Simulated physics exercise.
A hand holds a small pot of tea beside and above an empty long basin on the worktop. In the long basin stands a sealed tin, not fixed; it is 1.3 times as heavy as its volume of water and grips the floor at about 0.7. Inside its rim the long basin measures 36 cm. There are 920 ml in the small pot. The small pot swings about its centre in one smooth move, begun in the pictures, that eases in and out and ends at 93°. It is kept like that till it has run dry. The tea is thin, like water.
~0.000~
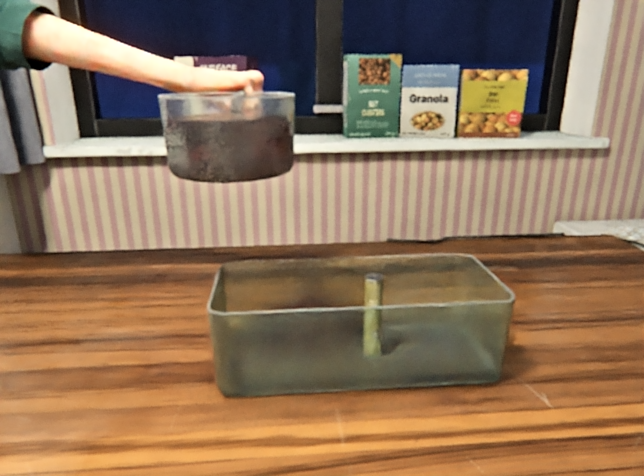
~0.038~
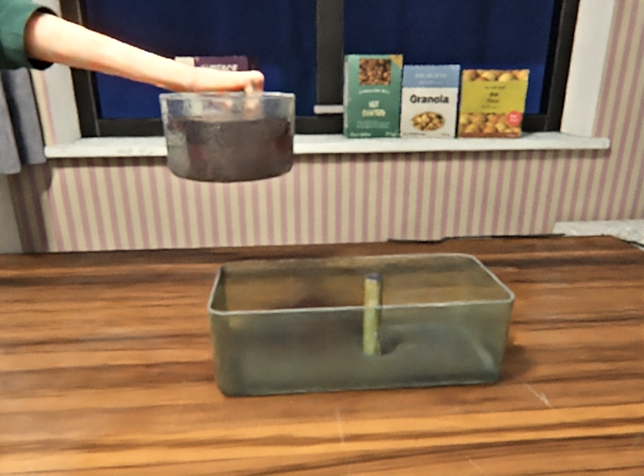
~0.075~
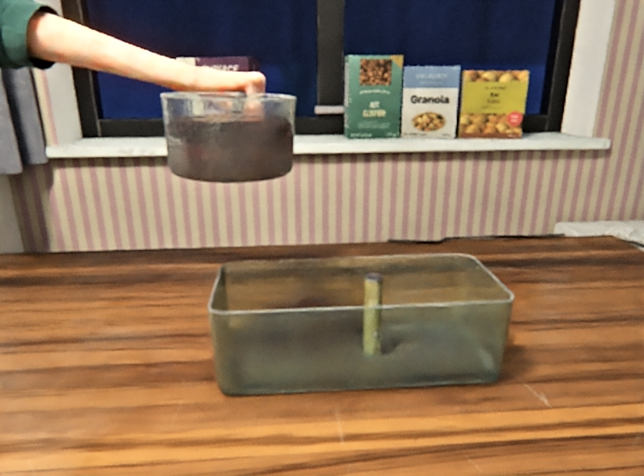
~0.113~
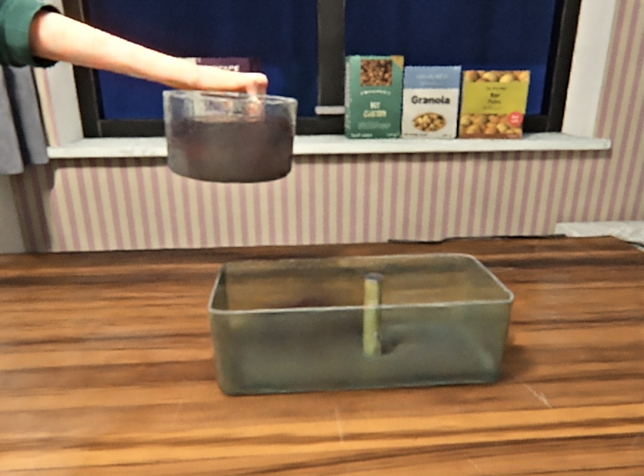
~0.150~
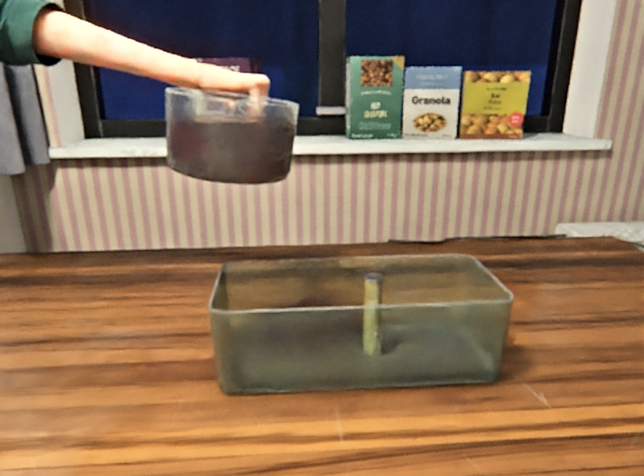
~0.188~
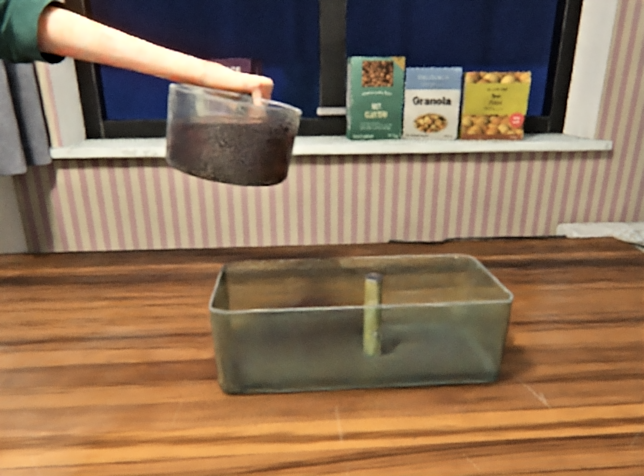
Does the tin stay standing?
The tin topples.
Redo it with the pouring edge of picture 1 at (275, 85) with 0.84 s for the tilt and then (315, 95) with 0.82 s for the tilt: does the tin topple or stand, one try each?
First it topples; then it falls.
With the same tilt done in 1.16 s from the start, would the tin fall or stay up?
Then it goes over.
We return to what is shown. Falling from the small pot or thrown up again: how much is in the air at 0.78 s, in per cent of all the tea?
About 26 per cent.
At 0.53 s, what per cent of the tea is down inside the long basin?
Some 1 per cent.
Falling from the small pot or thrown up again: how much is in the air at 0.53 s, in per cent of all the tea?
About 28 per cent.
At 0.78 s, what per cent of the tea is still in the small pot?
Some 22 per cent.
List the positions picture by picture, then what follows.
In the first frame, tilt 0°; pouring edge (293, 96); surface from (168, 119) to (291, 117); the long basin's rim runs from (215, 286) to (492, 276); the tin's top is at (374, 280).
In the second frame, tilt 0°; pouring edge (294, 97); surface from (169, 119) to (291, 118).
In the third frame, tilt 2°; pouring edge (295, 99); surface from (170, 119) to (292, 119).
In the fourth frame, tilt 4°; pouring edge (296, 103); surface from (171, 120) to (292, 120).
In the fifth frame, tilt 7°; pouring edge (298, 107); surface from (171, 119) to (294, 121).
In the sixth frame, tilt 12°; pouring edge (300, 112); surface from (173, 120) to (296, 122).
By 0.53 s the tilt is 67° and 72 per cent is still to pour; the tin stands where it began.
By 0.78 s the tilt is 92° and 22 per cent is still to pour; the tin leans 11°.
By 1.04 s the tilt is 93° and 6 per cent is still to pour; the tin lies on its side.
By 1.32 s the tilt is 93° and 2 per cent is still to pour; the tin lies on its side.
At rest the tin lies on its side.
